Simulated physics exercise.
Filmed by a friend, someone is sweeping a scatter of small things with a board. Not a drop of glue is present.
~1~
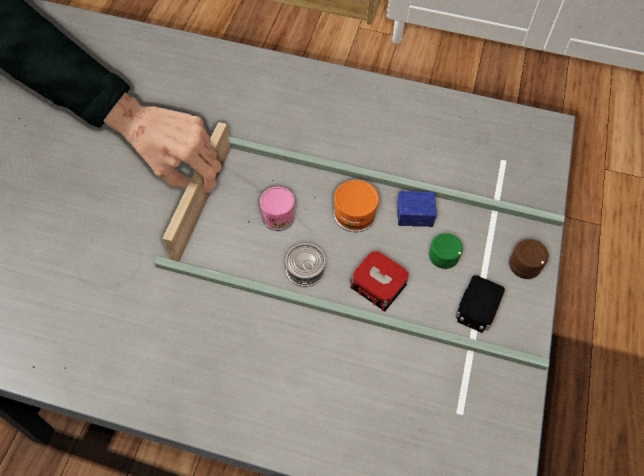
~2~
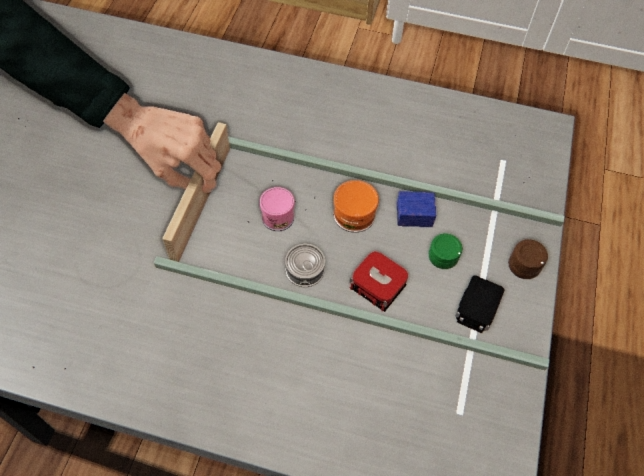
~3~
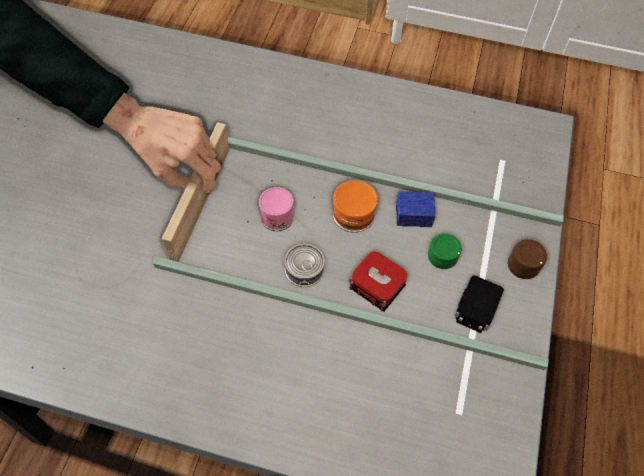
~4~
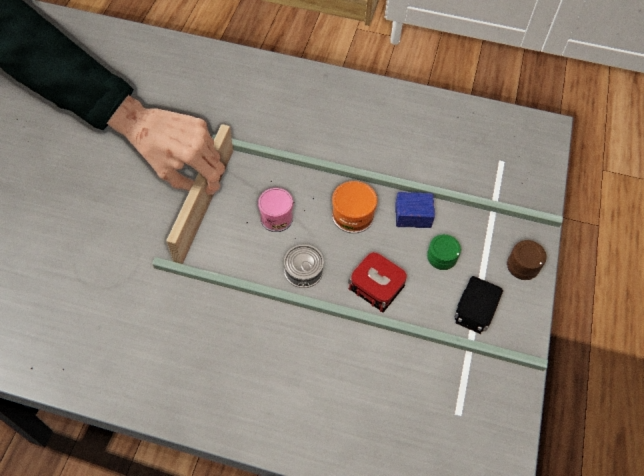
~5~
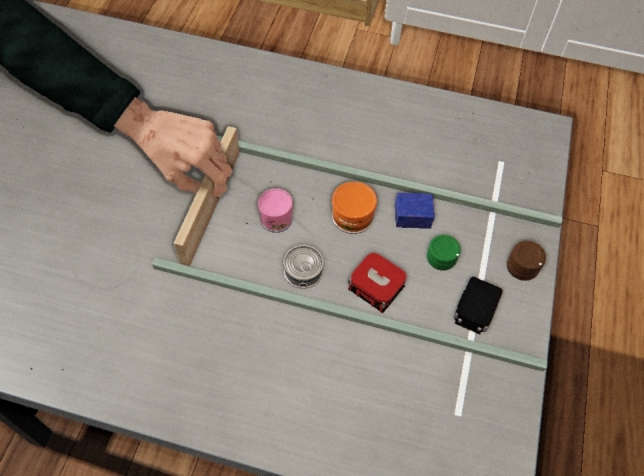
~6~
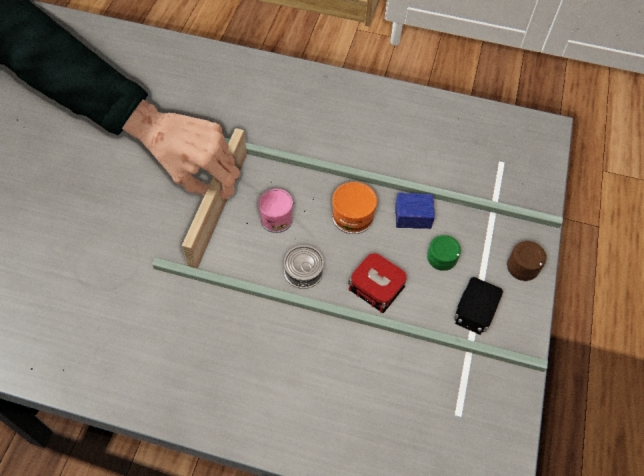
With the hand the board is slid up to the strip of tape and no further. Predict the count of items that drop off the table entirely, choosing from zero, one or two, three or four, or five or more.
Count off: Fewer than three, some.
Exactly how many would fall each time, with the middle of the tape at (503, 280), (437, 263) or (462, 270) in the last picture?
Respectively, 4, 0 and 1.
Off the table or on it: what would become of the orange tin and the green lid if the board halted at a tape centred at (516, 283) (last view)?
The orange tin stays put; the green lid topples down.
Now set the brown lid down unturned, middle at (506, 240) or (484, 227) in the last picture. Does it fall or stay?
Well, the first time it hangs in there and the second time it goes overboard.
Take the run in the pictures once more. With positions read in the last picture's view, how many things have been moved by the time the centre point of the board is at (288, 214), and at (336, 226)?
First 1, after that 4.
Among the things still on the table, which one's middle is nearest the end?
Foremost is the brown lid.
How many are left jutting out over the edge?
It totals 3.
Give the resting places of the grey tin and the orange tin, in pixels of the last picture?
Positions - first (496, 320), then (513, 242).
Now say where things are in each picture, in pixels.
The first picture shows brown lid (528, 259); black case (479, 304); green lid (446, 251); board (199, 190); tape (484, 273).
The second picture shows black case (479, 305); grey tin (305, 266).
The third picture shows green lid (444, 252); orange tin (355, 207).
The fourth picture shows brown lid (526, 260); pink pot (276, 210).
The fifth picture shows black case (477, 306); board (210, 195).
The sixth picture shows brown lid (526, 261); black case (478, 306); green lid (444, 253); board (217, 197); tape (483, 275).
Soon after, none off yet; brown lid at rest near (526, 261); black case at rest near (478, 306); green lid at rest near (444, 253).
After that, none off yet; brown lid at rest near (526, 261); black case displaced a little near (493, 309); green lid moving near (450, 254).
In the end, the number that fall off is one or two; gone, black case.
